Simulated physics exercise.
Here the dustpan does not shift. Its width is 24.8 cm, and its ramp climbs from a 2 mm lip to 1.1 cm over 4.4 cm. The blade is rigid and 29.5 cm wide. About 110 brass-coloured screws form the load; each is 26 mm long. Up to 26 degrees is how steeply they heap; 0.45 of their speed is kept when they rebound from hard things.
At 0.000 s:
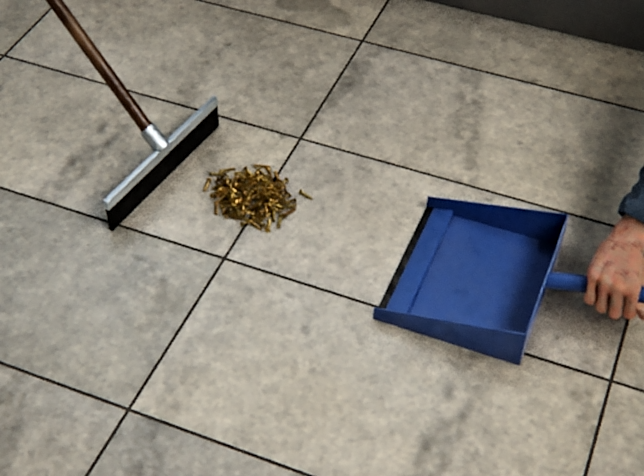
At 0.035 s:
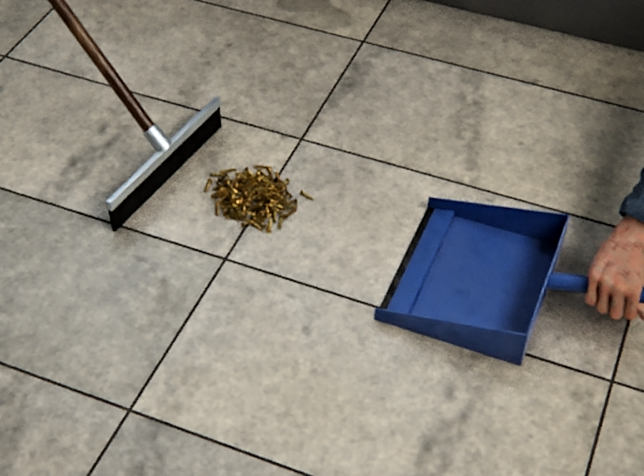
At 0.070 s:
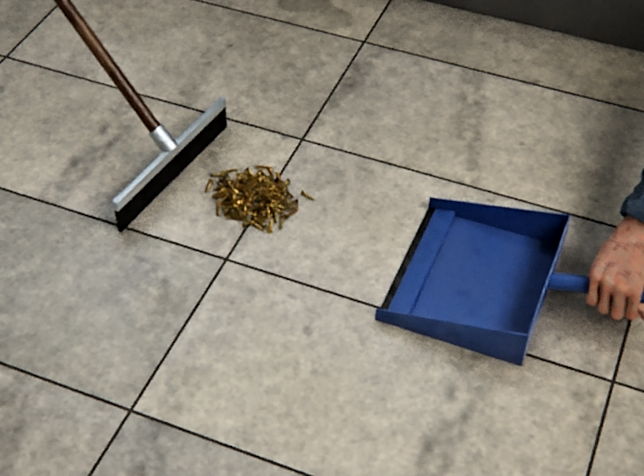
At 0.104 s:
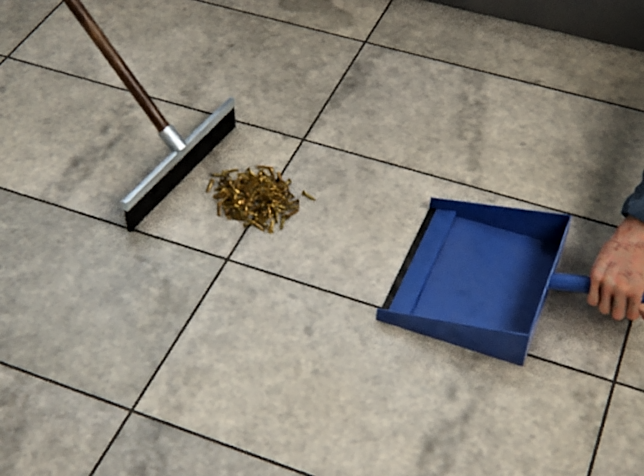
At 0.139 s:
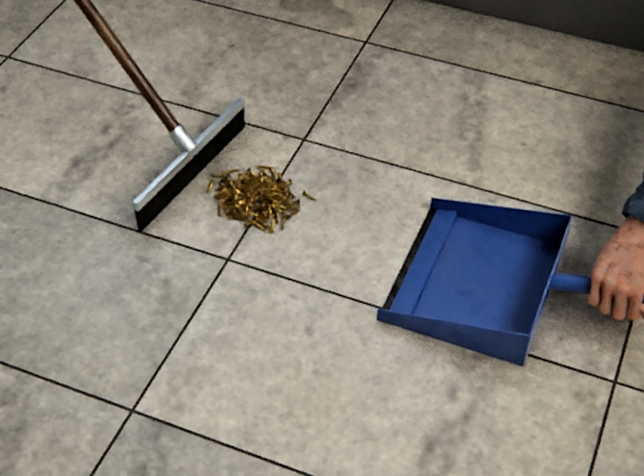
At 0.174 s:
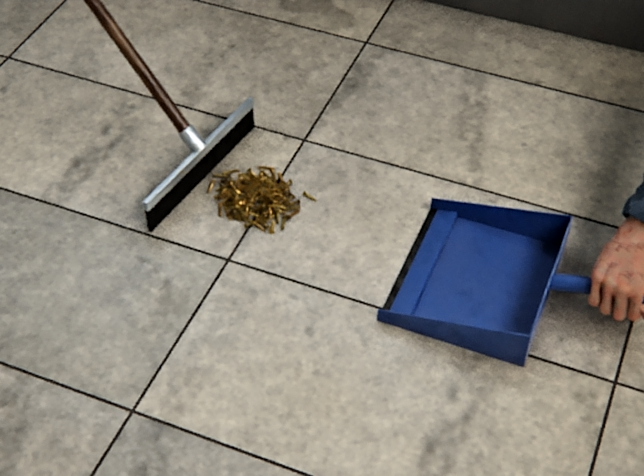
In this clip, a squeegee-like blade on a wooden handle slides a short way rightward across grey tiles, nearing a small heap of brass-coloured screws that stays still, while a hand holds a blue dustpan in place at right.
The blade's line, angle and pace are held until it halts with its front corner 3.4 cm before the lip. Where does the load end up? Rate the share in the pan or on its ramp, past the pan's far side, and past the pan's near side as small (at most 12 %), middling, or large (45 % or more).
Pan: Small; far side: Middling; near side: Small.
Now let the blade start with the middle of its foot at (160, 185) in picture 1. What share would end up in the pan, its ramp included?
Roughly 0 percent, ramp included.
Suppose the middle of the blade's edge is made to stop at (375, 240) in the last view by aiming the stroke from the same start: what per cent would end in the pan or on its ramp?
Roughly 10 percent.
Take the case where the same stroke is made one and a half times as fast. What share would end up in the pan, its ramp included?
In that case roughly 0 percent.
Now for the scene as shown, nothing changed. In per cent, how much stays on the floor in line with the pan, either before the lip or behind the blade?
Roughly 80 percent.
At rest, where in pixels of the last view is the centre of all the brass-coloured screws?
Estimated resting centre: Around (391, 224).
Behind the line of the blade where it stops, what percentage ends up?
Something like 20 per cent, roughly.
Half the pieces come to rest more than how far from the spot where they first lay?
Near 22 cm.
After 0.55 s, middle of the blade 22 cm from the lip; 0 % over the lip, far side 5 %, near side 0 %.
After 0.80 s, middle of the blade 12 cm from the lip; 0 % over the lip, far side 15 %, near side 0 %.
Then, at 1.16 s, middle of the blade 6 cm from the lip; 0 % over the lip, far side 20 %, near side 0 %.
At rest (1.8 s), pan 0 %, far side 20 %, near side 0 %, in front of the lip or behind the blade 80 %.
